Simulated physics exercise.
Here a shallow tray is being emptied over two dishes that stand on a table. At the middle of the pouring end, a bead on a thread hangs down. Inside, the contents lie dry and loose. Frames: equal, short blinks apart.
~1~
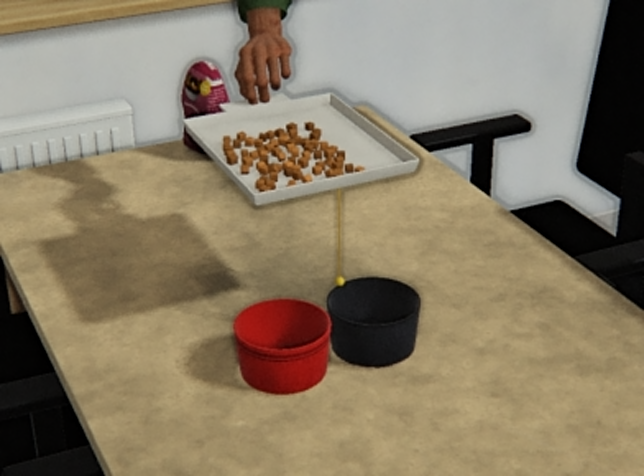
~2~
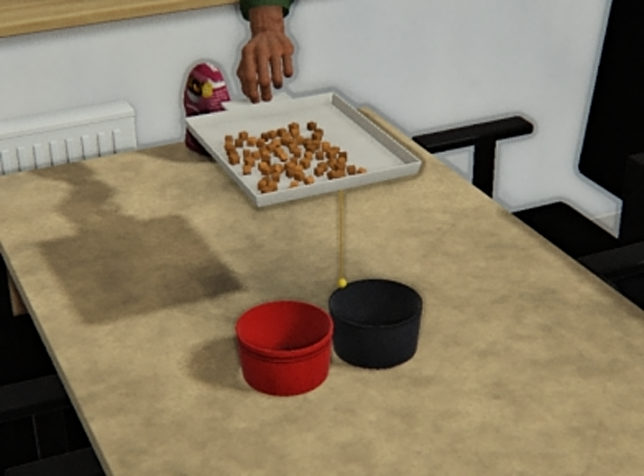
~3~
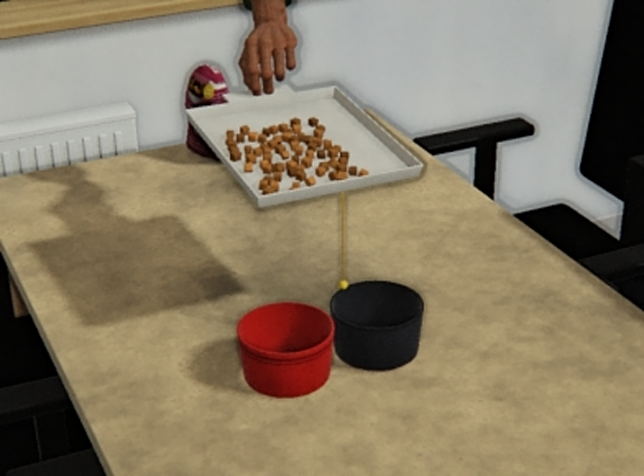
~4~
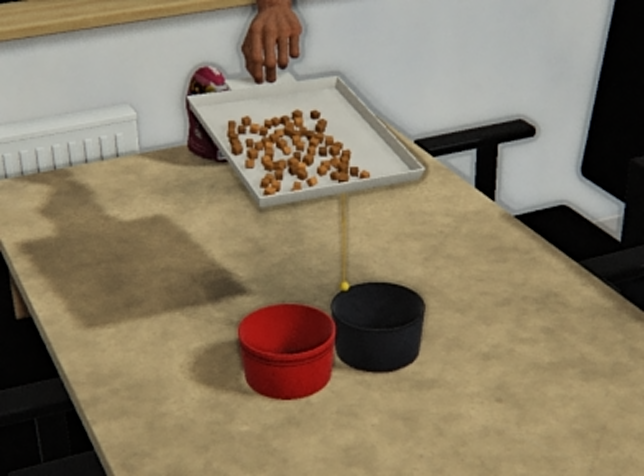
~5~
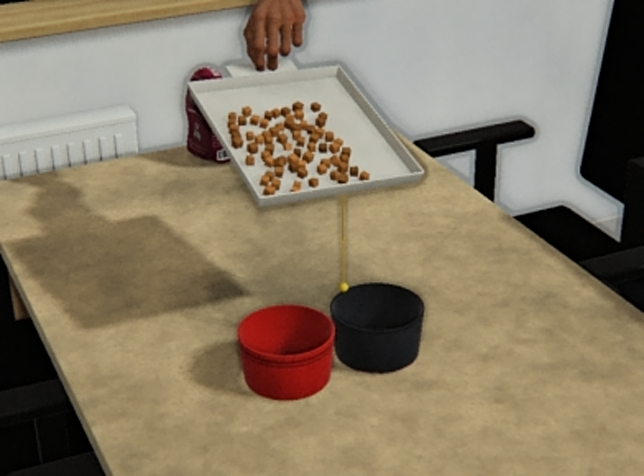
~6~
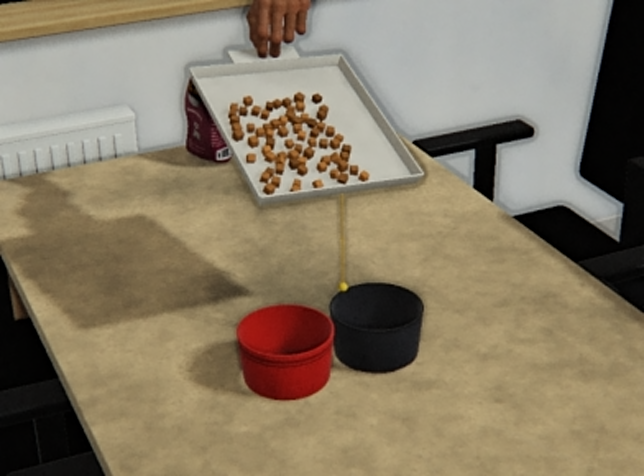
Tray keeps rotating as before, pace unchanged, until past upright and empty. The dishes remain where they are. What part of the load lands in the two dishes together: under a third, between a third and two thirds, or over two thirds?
The caught part is no less than a third and no more than two thirds.
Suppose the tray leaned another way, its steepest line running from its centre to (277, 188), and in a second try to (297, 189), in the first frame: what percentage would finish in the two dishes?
50 % then 80 %, roughly.
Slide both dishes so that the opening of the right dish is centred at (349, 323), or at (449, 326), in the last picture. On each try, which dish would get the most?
In the first try it is the one to the right, in the second it is the one to the left.
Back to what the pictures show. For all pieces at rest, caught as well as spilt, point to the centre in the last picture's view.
Close to (386, 360) in the last view.
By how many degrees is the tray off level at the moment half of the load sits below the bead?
The tilt is near 120° by then.
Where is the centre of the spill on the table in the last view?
Centre at rest: About (431, 390).
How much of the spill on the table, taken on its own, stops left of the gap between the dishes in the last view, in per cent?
Some 10 %.
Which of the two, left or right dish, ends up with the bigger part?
Observed: The right-side one.
Just after the last frame, tray tipped steeply; almost all on the tray; just a few in the air.
A moment on, tray tipped past a quarter turn; the larger part on the tray; just a few in the right dish; roughly a quarter outside both; just a few in the air.
Further on, tray tipped past a quarter turn; about a tenth in the left dish; roughly a third in the right dish; roughly half outside both.
When it is over, tray tipped past a quarter turn; about a tenth in the left dish; roughly a third in the right dish; roughly half outside both.
